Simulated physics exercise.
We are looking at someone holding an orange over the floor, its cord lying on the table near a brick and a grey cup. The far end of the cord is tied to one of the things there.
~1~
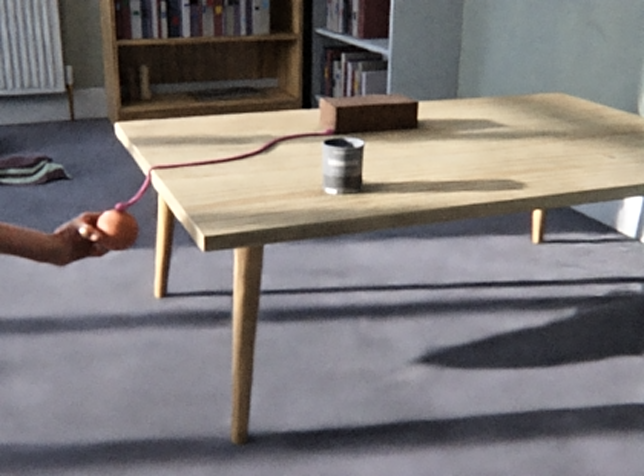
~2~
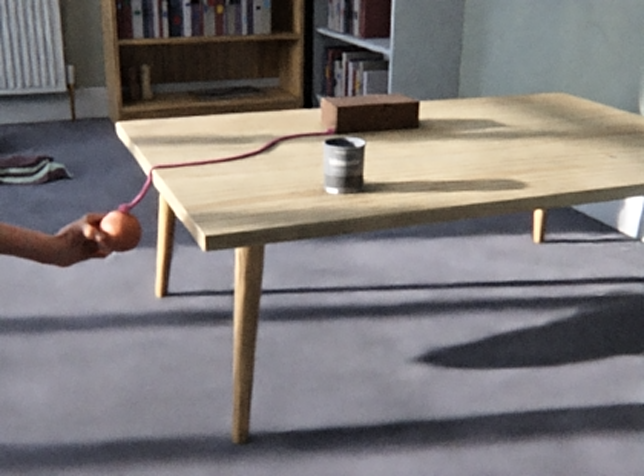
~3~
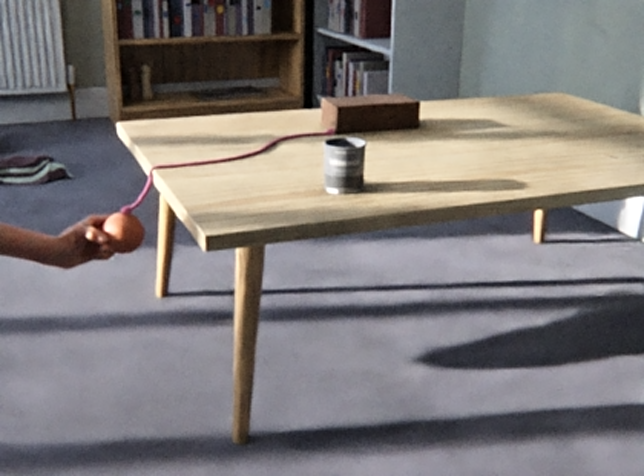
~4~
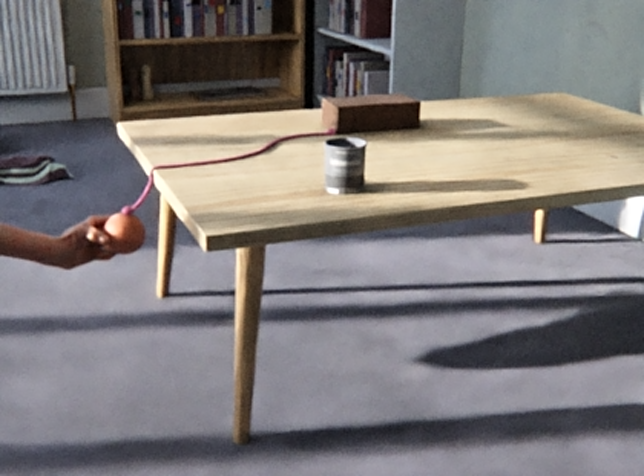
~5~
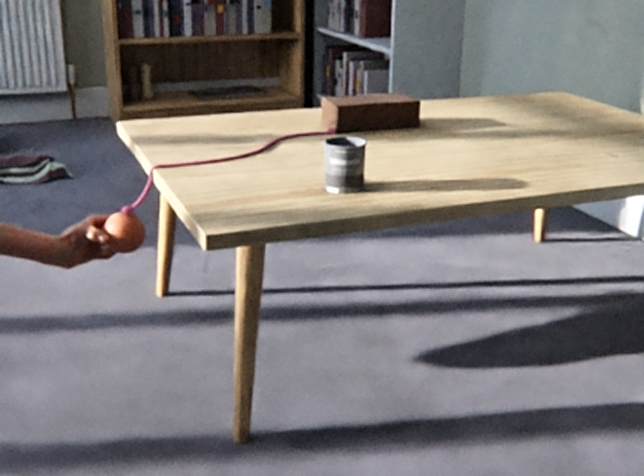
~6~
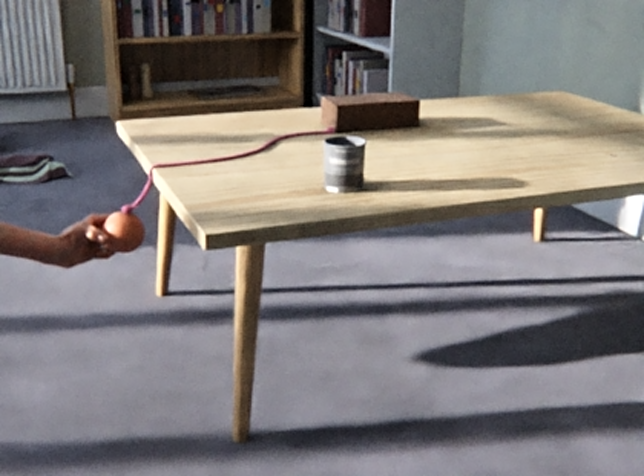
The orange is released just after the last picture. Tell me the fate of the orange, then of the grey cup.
As it turns out, the orange hangs in the air. The grey cup remains where it stands.
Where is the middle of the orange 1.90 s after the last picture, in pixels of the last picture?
At about (156, 253).
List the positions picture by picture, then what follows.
In the first picture, orange (118, 230); brick (369, 99); grey cup (344, 143).
In the second picture, orange (121, 232).
In the third picture, orange (124, 233).
In the fourth picture, orange (124, 234); cord through (278, 141) (242, 157).
In the fifth picture, orange (124, 233); cord through (278, 140) (242, 156).
In the sixth picture, orange (124, 232); brick (371, 98); grey cup (345, 141); cord tied to the brick, with little slack.
Then, 0.42 s later than the last view, orange above the floor near (181, 238); brick as before; cup as before.
Then, 0.96 s later than the last view, orange above the floor near (125, 251); brick as before; cup as before.
Then, 1.90 s later than the last view, orange above the floor near (156, 253); brick as before; cup as before.
Finally, orange above the floor near (141, 254); brick as before; cup as before. The orange ends up dangling and the grey cup keeps its place.
